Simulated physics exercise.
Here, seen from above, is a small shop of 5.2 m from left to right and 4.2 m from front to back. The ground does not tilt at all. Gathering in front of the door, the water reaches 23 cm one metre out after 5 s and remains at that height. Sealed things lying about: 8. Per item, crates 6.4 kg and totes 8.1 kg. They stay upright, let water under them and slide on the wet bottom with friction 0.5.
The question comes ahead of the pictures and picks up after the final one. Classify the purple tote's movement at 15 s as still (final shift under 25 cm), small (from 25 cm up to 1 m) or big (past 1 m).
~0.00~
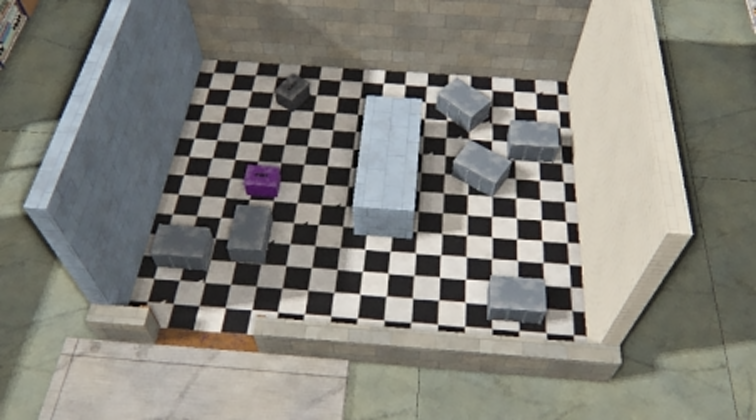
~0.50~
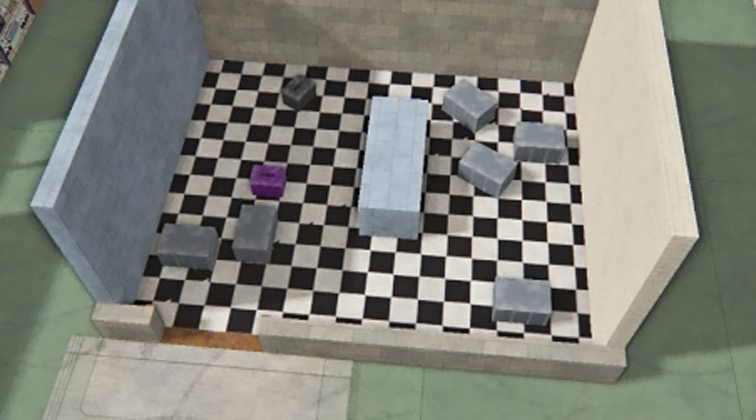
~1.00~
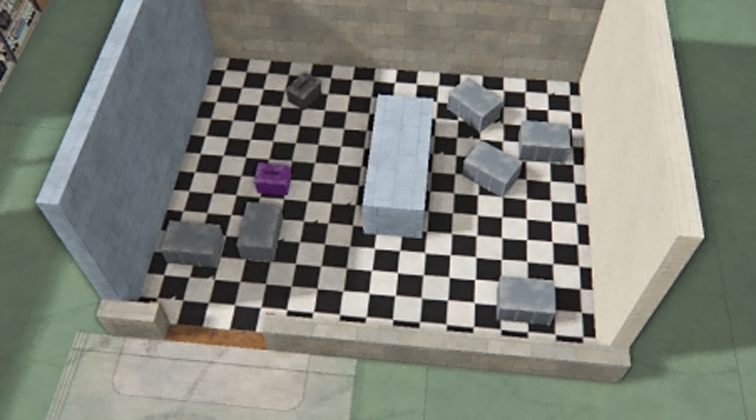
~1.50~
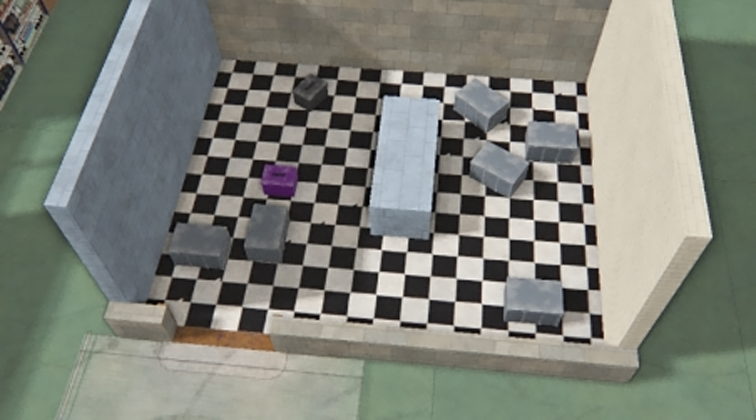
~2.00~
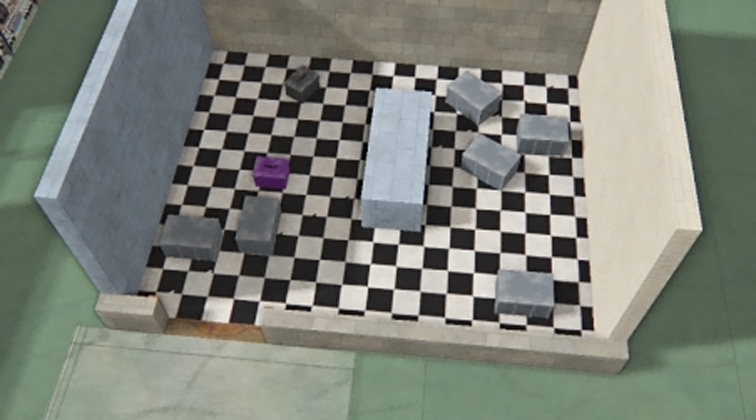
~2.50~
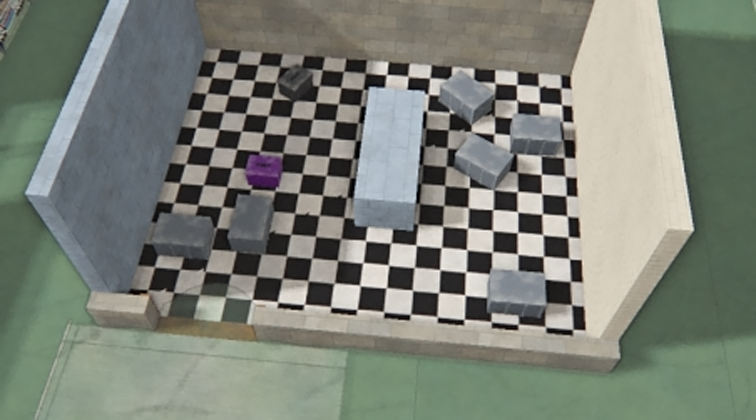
Big.
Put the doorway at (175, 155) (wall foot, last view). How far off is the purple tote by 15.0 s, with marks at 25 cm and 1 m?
Note: Purple tote displaced a long way.
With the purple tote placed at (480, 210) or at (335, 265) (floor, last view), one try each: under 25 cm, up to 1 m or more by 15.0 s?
So, one try each: It sits almost still the first time and budges a bit the second.
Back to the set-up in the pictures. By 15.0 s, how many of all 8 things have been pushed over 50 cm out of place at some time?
I count 8.
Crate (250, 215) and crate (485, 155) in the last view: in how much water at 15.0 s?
Roughly 4 and 5 cm.
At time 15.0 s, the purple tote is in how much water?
Somewhere close to 11 cm.
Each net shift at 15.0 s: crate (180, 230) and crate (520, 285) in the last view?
450 cm and 60 cm respectively.
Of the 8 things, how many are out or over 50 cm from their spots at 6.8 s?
Answer: 3.
After 3.5 s the purple tote is near (263, 165), 0.0 m from its start, aground; 0 afloat.
After 6.8 s the purple tote is near (282, 115), 0.8 m from its start, aground; 2 afloat.
After 11.0 s the purple tote is near (304, 86), 1.3 m from its start, afloat; 6 afloat.
After 15.0 s the purple tote is near (525, 87), 3.6 m from its start, afloat; 7 afloat.
